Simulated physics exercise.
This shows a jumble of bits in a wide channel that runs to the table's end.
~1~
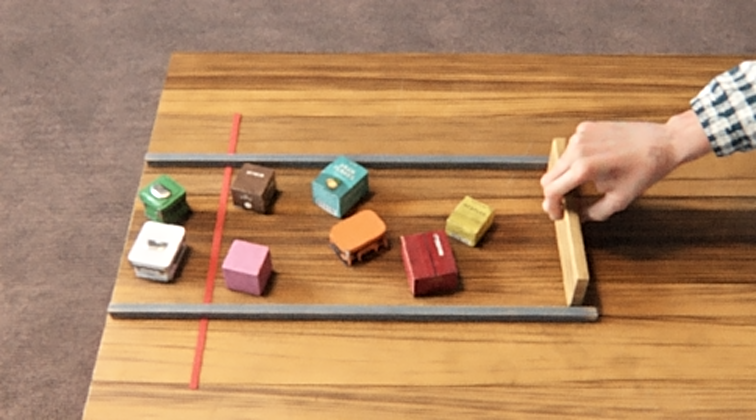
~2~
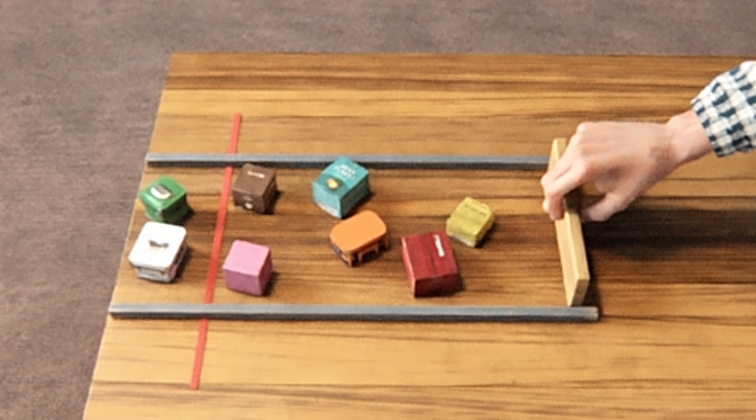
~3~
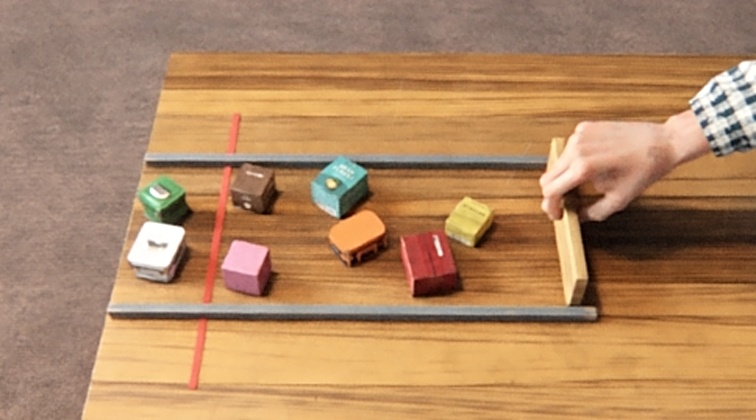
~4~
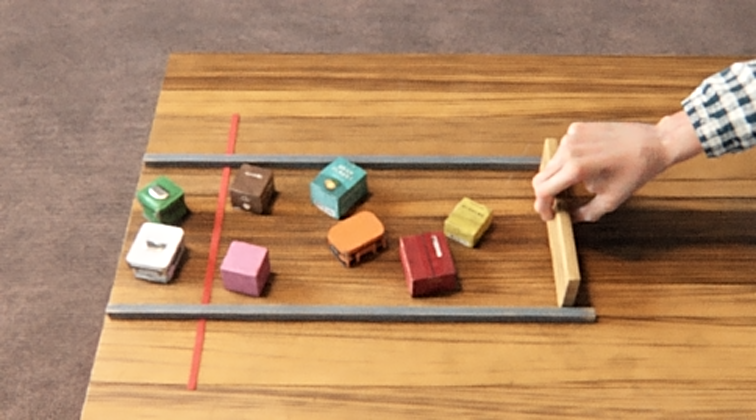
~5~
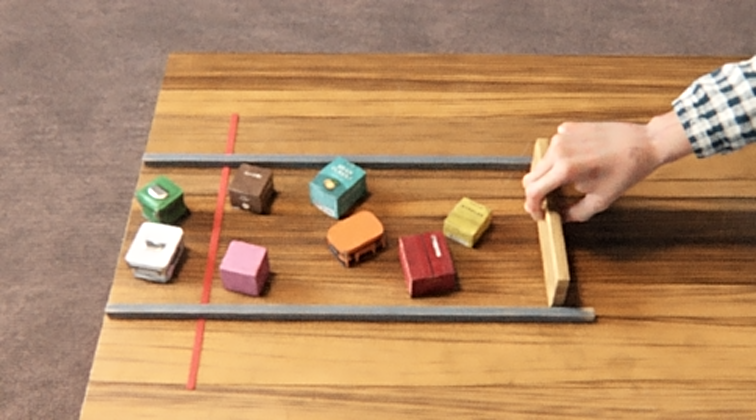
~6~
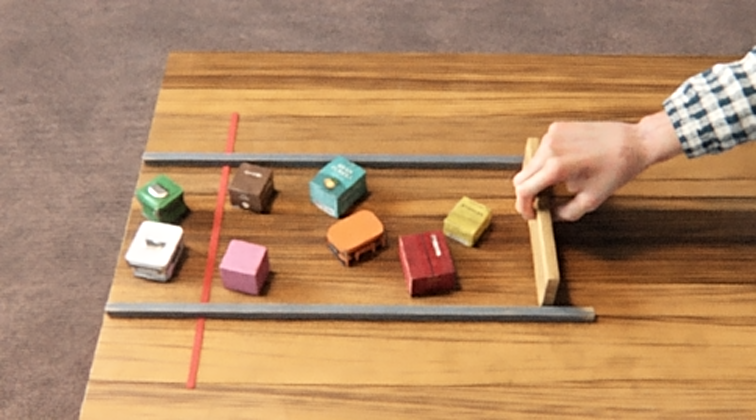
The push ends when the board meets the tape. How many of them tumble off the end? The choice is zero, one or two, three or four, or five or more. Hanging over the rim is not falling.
Outcome: The number that fall off is one or two.
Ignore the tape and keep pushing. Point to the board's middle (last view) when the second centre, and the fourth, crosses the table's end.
Its middle is around (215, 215) and later (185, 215).
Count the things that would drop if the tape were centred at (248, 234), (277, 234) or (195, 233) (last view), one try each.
The counts: 0, 0 and 2.
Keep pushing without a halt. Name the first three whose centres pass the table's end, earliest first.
In order: The white case, the green case, the brown box.
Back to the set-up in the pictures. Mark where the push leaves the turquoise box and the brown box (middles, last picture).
First (190, 186), then (159, 175).
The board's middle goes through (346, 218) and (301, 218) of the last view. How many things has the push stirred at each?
The counts are 4 and 6.
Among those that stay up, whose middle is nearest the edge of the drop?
That is the green case.
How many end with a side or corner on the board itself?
The number is 3.
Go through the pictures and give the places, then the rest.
Green case (165, 202); white case (160, 253); brown box (254, 188); board (567, 220); tape (218, 234), in the first picture.
White case (160, 253); board (567, 220), in the second picture.
Brown box (253, 189); yellow box (469, 222), in the third picture.
Green case (163, 203); orange case (357, 239), in the fourth picture.
White case (157, 253); turquoise box (338, 188), in the fifth picture.
Green case (162, 201); white case (157, 252); brown box (252, 188); board (540, 220); tape (215, 233), in the sixth picture.
A little later, none off yet; green case at rest near (162, 201); white case at rest near (157, 252); brown box at rest near (252, 188).
Next, none off yet; green case at rest near (162, 201); white case moving near (151, 253); brown box shifted well along near (191, 182).
When it is over, the number that fall off is one or two; down, white case.
